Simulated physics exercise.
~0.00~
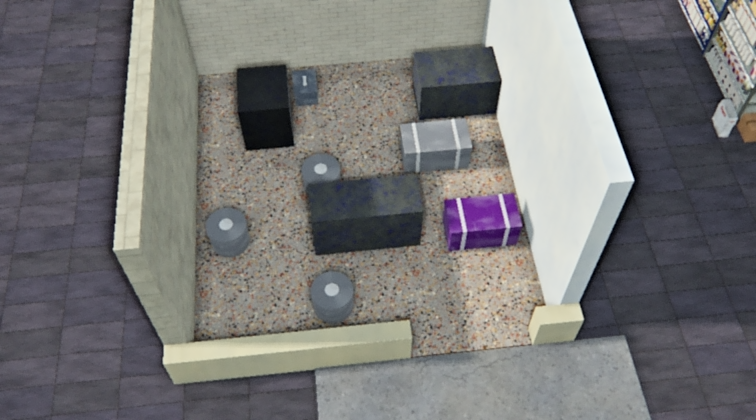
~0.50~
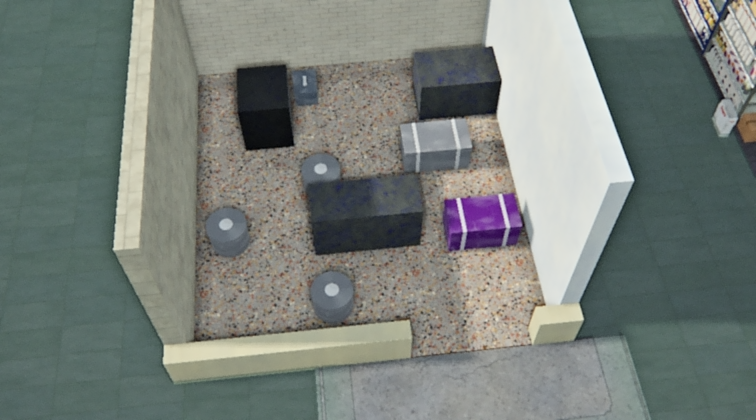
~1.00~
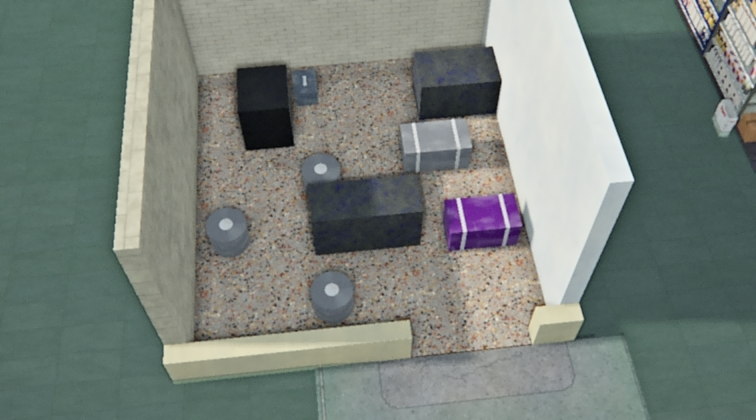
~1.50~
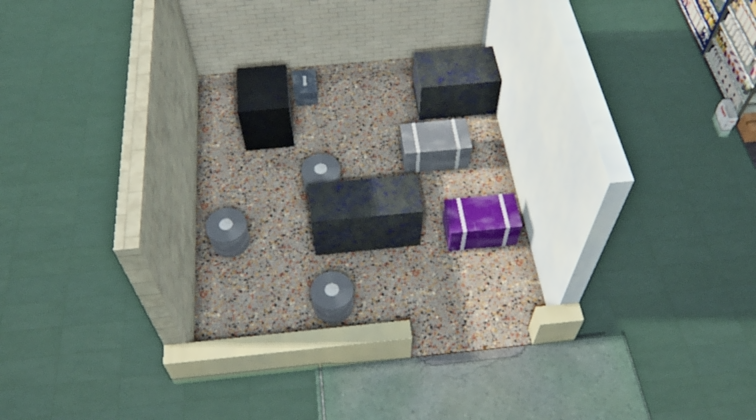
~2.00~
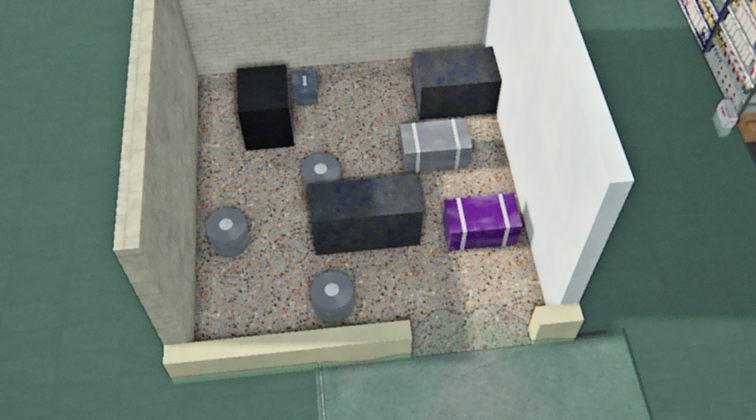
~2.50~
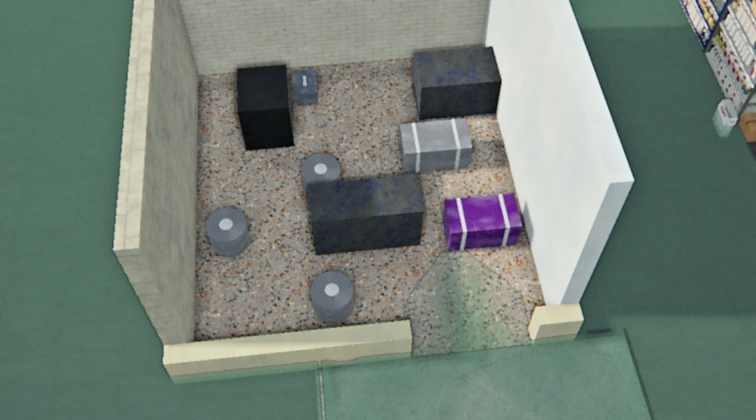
To begin with, a roofless room holding a purple trunk, a grey trunk, dark blocks and grey round-topped objects stands dry amid dark paving. Greenish water then covers the ground outside and the slab at the doorway, before creeping through the opening onto the speckled floor, while everything inside stays still.
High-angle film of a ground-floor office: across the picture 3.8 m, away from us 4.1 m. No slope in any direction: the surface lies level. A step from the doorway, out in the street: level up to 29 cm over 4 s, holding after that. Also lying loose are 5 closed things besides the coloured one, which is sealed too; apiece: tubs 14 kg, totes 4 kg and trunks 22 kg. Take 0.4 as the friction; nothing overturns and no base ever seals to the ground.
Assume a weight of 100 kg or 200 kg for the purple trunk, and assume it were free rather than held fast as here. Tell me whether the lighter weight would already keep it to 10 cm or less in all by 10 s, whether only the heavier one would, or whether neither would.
Only the heavier one would.
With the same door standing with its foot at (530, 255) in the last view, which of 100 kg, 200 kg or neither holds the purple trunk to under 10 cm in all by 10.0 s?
The answer is that the lesser mass suffices.
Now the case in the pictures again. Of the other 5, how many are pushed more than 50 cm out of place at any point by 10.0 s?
My count gives 4.
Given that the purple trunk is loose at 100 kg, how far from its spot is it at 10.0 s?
Around 120 centimetres out of place.
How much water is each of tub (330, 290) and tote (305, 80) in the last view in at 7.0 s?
I'd estimate 14 cm for the first and 3 cm for the second.
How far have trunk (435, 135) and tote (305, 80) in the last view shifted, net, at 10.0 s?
Respectively 140 and 30 cm.
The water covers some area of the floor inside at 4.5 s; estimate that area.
Close to 5.0 m2, I'd say.
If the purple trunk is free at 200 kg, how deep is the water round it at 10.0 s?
About 20 cm.
After 3.5 s the purple trunk would be 0 cm from its start with 100 kg and 0 cm from its start with 200 kg; 7 cm of water round it then.
After 4.5 s the purple trunk would be 4 cm from its start with 100 kg and 0 cm from its start with 200 kg; 12 cm of water round it then.
After 7.0 s the purple trunk would be 83 cm from its start with 100 kg and 0 cm from its start with 200 kg; 14 cm of water round it then.
After 10.0 s the purple trunk would be 126 cm from its start with 100 kg and 0 cm from its start with 200 kg; 20 cm of water round it then.
